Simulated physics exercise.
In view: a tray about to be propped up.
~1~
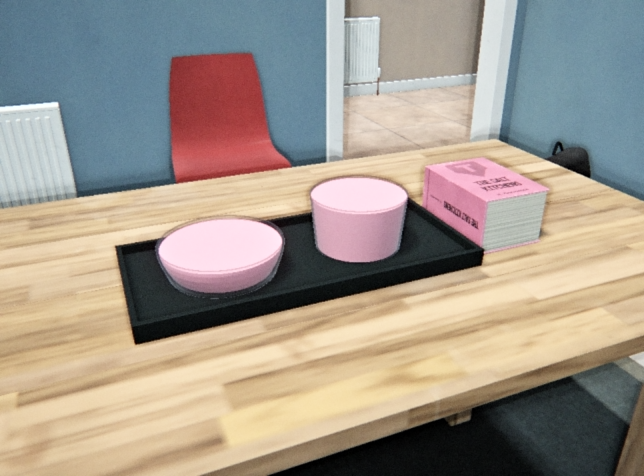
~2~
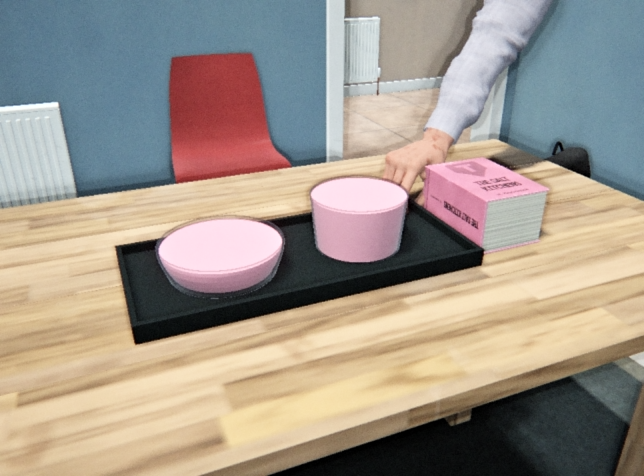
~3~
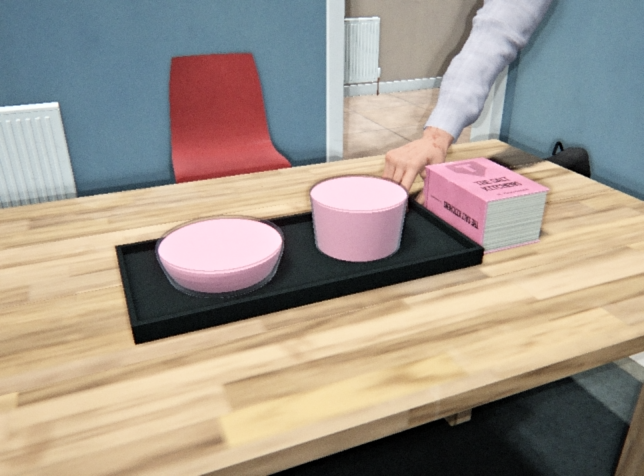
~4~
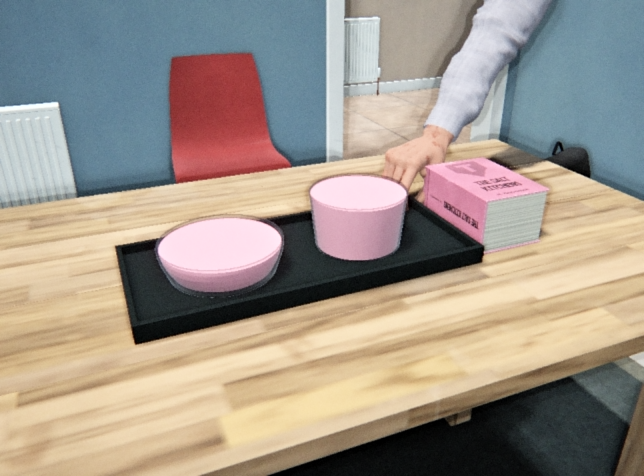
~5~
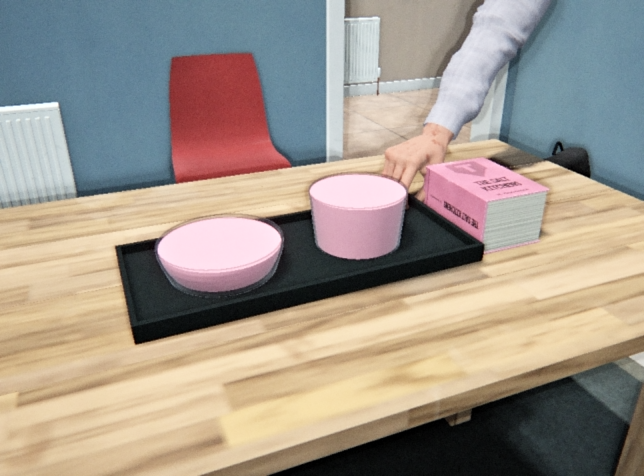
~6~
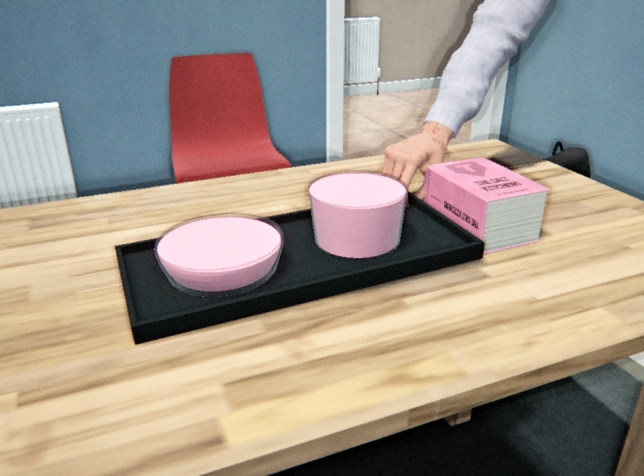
A hand reaching in beside a pink book and gripping the black tray's far end, the two pink-filled containers barely moving.
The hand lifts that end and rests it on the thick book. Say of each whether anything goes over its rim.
Noted: Dish brims over; tub brims over.
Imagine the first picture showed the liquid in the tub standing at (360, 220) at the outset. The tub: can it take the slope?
Result then: Contents retained.
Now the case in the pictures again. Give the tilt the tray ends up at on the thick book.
The slope works out to about 11 degrees.
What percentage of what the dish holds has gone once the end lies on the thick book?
Around 34 per cent.
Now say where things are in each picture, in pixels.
In the first frame, the tray lies flat; dish (222, 253) about three quarters full; tub (358, 218) nearly full; thick book (515, 222).
In the second frame, a hand takes the end of the tray; dish about three quarters full, surface at (221, 244); tub nearly full, surface at (359, 195).
In the third frame, the tray slopes by about 0°; dish (222, 253) about three quarters full; tub (358, 217) nearly full.
In the fourth frame, the end is rising; dish about three quarters full, surface at (221, 244); tub nearly full, surface at (358, 193); thick book (515, 222).
In the fifth frame, the end has come up a little; dish (221, 252) about three quarters full; tub (358, 214) nearly full.
In the sixth frame, slope near 1°; dish about three quarters full, surface at (220, 243); tub nearly full, surface at (357, 190); thick book (515, 222).
A moment on, the tray slopes by about 6°; dish, a puddle lies under it; tub, a puddle lies under it.
Further on, the tray slopes by about 13°; dish, a puddle lies under it; tub, a puddle lies under it.
When it is over, the tray slopes by about 11°, resting on the thick book; dish, a puddle lies under it; tub, a puddle lies under it.
